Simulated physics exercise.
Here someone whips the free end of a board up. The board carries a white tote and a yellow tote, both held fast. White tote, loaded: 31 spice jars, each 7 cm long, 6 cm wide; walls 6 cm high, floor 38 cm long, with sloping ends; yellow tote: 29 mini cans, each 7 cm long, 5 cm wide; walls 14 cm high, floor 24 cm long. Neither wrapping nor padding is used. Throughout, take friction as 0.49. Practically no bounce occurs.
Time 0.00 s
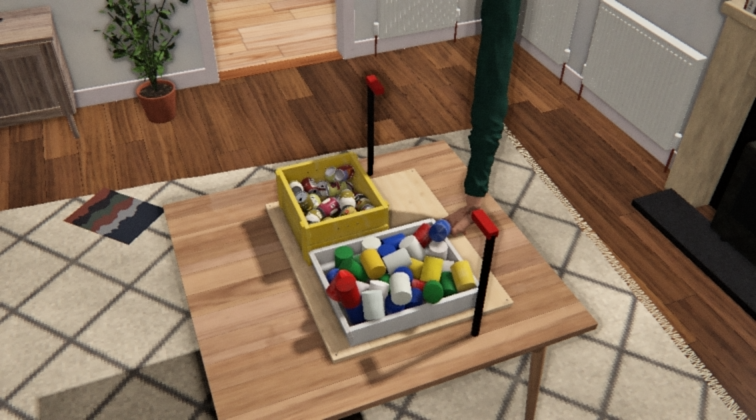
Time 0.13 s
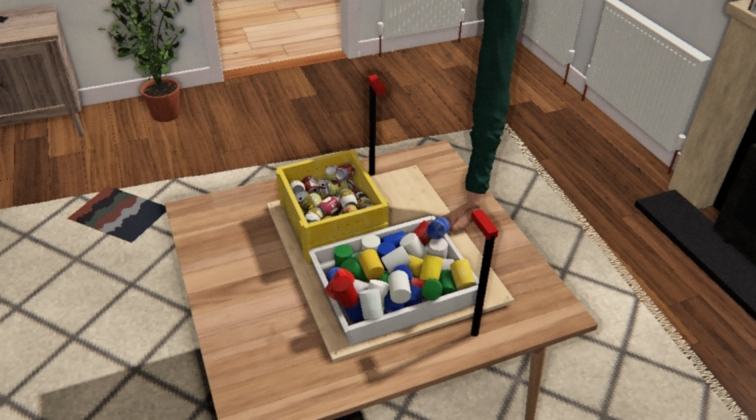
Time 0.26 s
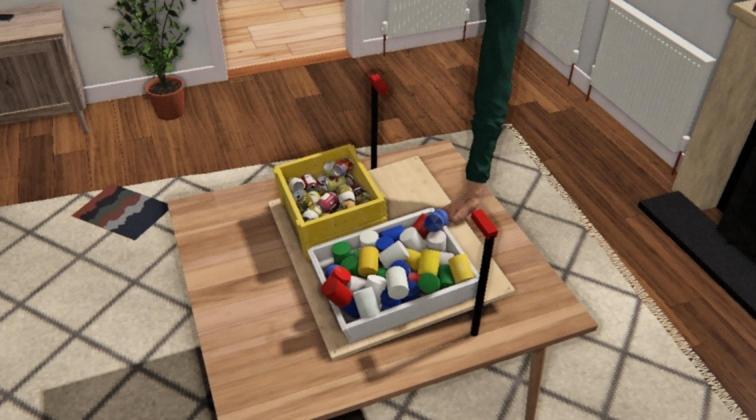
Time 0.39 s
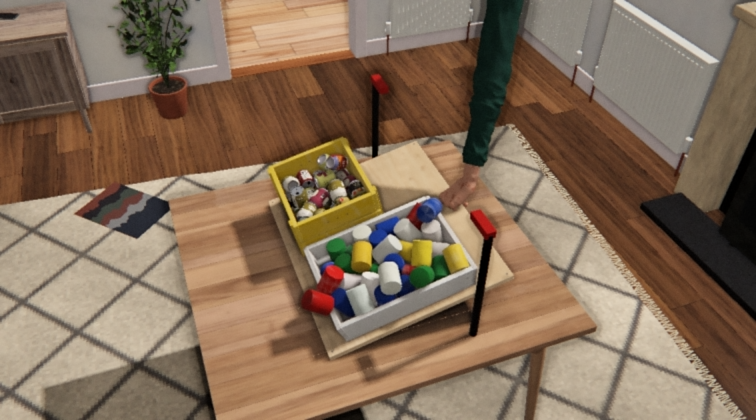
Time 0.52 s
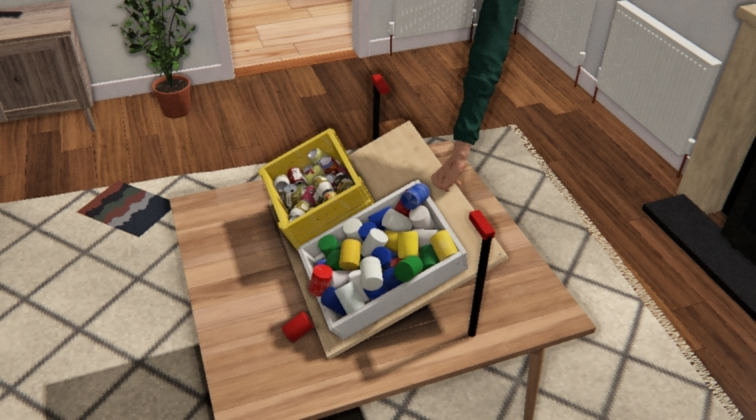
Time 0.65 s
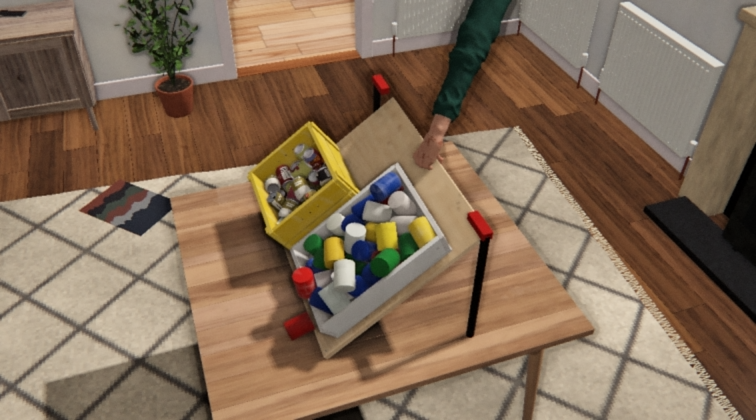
In a living room with a wooden floor and a patterned cream rug, a still camera looks down on a wooden table from above. On a pale board between two red-topped black posts sit a yellow tote of small cans and, nearer, a white tote of colourful jars. A green-sleeved arm raises the board's right side, tilting both totes leftward, and a red jar drops onto the table.
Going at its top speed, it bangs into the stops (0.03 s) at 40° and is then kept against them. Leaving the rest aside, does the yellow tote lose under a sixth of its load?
Yes.
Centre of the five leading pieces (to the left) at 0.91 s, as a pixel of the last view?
Centre: About (290, 292) px.
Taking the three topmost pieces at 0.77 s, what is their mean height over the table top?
34 cm.
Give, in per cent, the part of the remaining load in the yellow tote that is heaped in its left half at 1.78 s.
About 60%.
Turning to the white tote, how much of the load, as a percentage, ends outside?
The white tote comes in at 30 in a hundred.
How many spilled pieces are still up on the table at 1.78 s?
Around 8 in all.
After 0.67 s, the board meets the red stops.
After 0.77 s, tilt 40°; the white tote is down by 2 of 31 and the yellow tote has all 29.
After 0.91 s, tilt 40°; the white tote is down by 4 of 31 and the yellow tote has all 29.
After 1.17 s, tilt 40°; the white tote is down by 7 of 31 and the yellow tote has all 29.
When it is over (at 1.78 s), the white tote is down by 9 of 31 and the yellow tote has all 29. Asked share, 0 of 29, 0 per cent.
